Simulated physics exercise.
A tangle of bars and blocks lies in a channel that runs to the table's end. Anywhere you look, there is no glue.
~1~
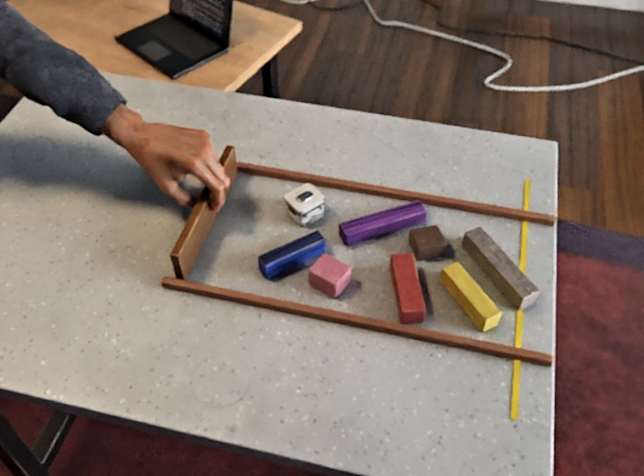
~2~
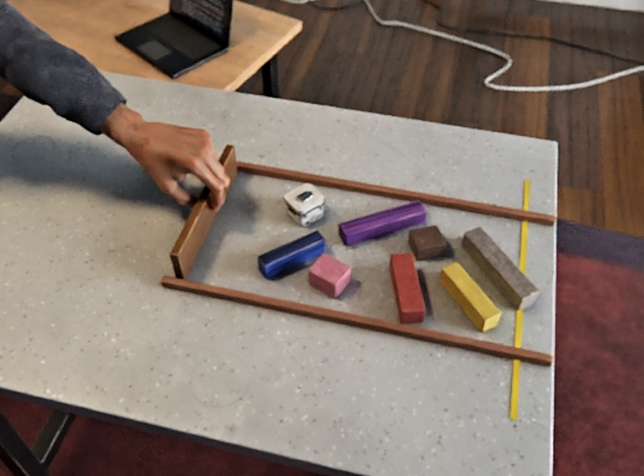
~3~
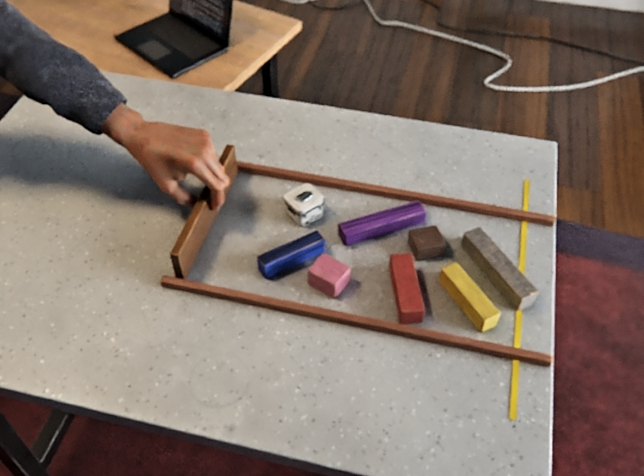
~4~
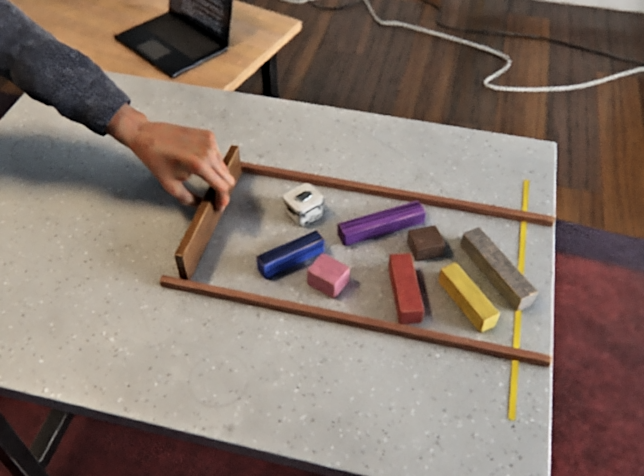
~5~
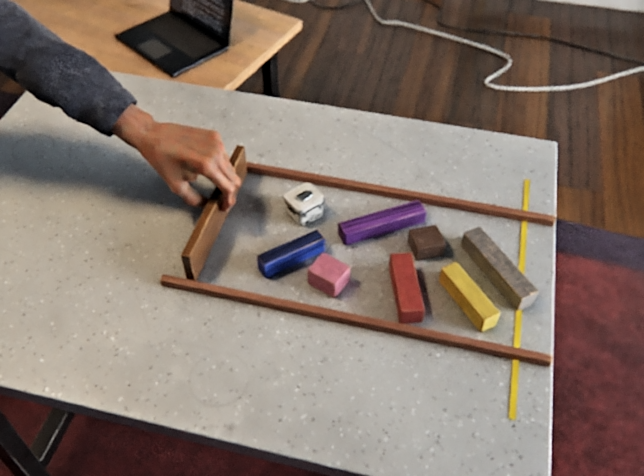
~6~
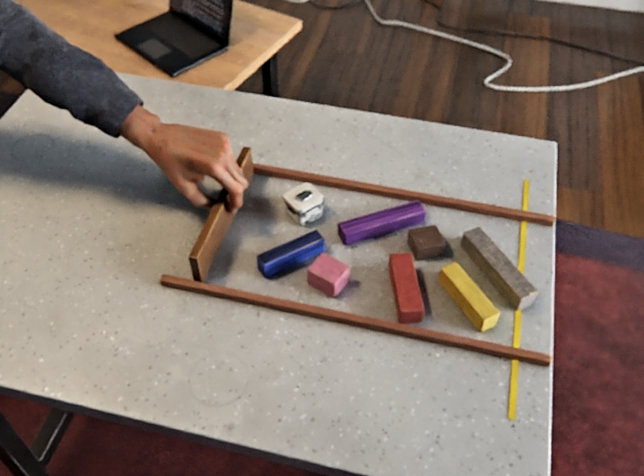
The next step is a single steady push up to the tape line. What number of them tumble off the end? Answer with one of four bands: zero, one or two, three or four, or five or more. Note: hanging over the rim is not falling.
Five or more.
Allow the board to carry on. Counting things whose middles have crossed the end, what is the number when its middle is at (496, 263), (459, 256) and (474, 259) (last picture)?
Middles past end - pos 1: 2, pos 2: 0, pos 3: 0.
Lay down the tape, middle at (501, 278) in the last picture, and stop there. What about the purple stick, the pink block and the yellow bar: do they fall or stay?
Starting with the purple stick, it keeps its place, then the pink block keeps its place, then the yellow bar ends up falling.
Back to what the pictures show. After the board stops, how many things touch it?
That makes 2.
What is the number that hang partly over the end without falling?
In total, 1 of them.
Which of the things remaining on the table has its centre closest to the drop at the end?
It's the pink block.
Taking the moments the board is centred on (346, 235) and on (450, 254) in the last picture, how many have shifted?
At the first spot 4, then 8.
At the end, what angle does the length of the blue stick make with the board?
The angle is about 0 degrees.
Soon after, none off yet; grey bar at rest near (497, 267); yellow bar at rest near (468, 296); brown block at rest near (426, 243).
After that, none off yet; grey bar at rest near (497, 267); yellow bar moving near (477, 296); brown block displaced about its own width near (450, 252).
And then, none off yet; grey bar displaced a little near (549, 282); yellow bar displaced about its own width near (541, 302); brown block displaced well along near (509, 266).
In the end, the number that fall off is five or more; gone, purple stick, red bar, brown block, yellow bar and grey bar.
